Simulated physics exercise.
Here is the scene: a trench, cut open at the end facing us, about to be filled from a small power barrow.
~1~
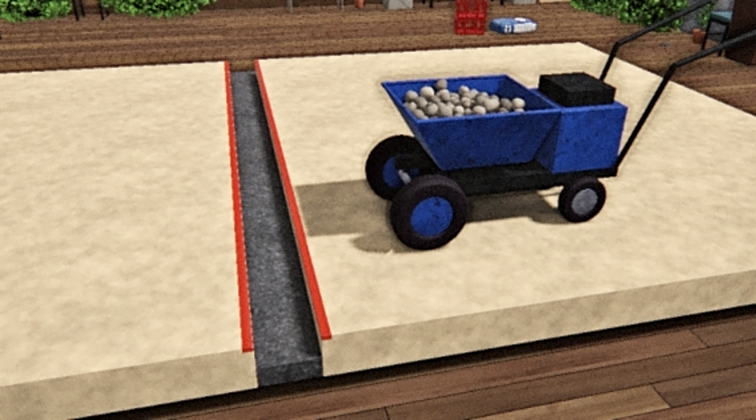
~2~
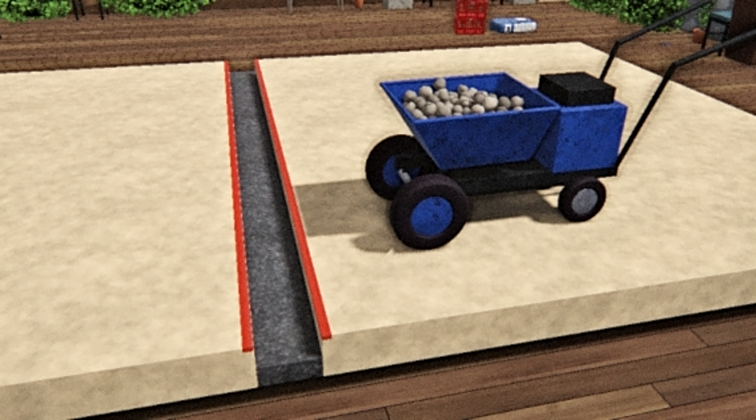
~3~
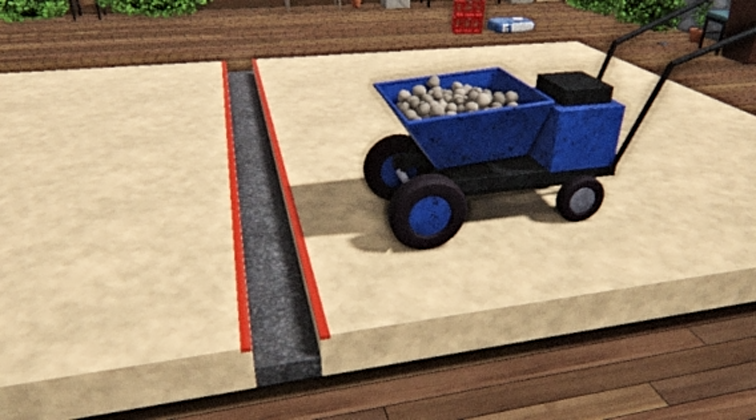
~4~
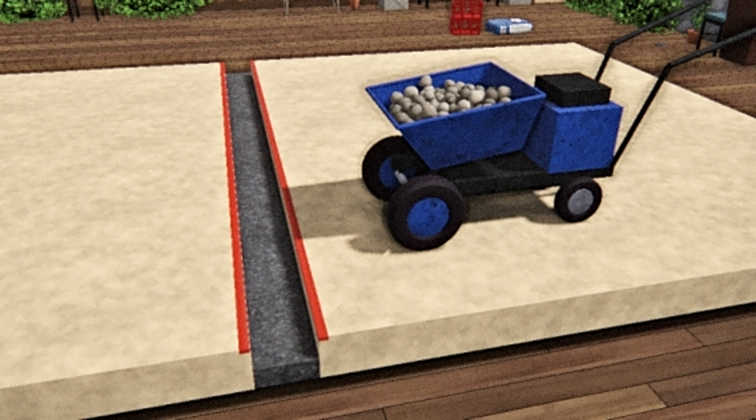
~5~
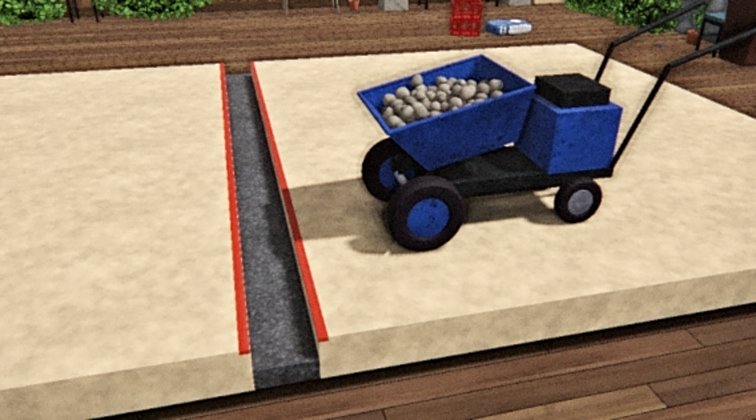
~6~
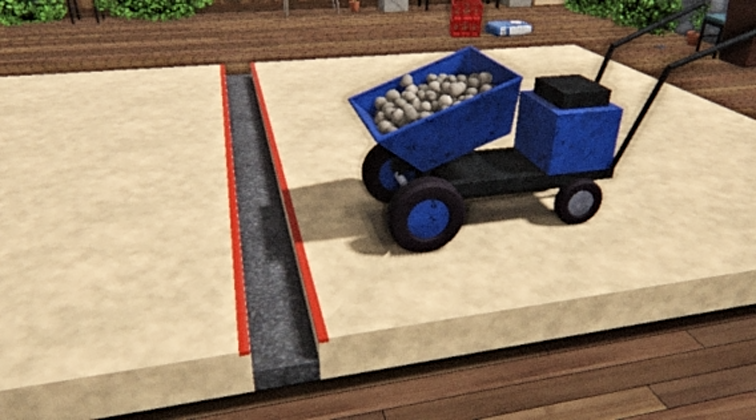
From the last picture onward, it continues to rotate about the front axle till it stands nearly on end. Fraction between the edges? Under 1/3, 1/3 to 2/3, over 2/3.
Over 2/3.
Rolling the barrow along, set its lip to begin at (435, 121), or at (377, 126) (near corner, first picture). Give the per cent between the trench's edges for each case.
Position 1 near 60 %, position 2 near 70 %.
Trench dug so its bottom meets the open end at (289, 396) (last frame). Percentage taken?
The share would be around 90 in a hundred.
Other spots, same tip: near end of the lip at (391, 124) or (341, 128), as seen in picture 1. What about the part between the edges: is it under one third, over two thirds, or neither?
The first stop gives above two thirds, while the second gives under a third.
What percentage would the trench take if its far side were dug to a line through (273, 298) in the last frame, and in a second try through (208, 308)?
Lab note: Try one about 40 %, try two about 80 %.
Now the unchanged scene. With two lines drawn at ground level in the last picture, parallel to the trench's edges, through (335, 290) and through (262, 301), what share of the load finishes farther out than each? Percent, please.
Close to 90 per cent, then close to 20 per cent.
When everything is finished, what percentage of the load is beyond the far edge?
I'd put it at some 0 per cent of the load.
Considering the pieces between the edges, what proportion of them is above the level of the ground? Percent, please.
My figure is near 30 per cent.
Shortly afterwards, skip tipped steeply; the whole lot in the skip.
Next, skip tipped right over; the bulk in the skip; a little short of the trench; near a quarter in or heaped over the trench; only a few falling.
Some moments later, skip tipped right over; a little in the skip; near a quarter short of the trench; near two thirds in or heaped over the trench; only a few beyond it.
In the end, skip tipped right over; only a few in the skip; near a quarter short of the trench; the bulk in or heaped over the trench; only a few beyond it.
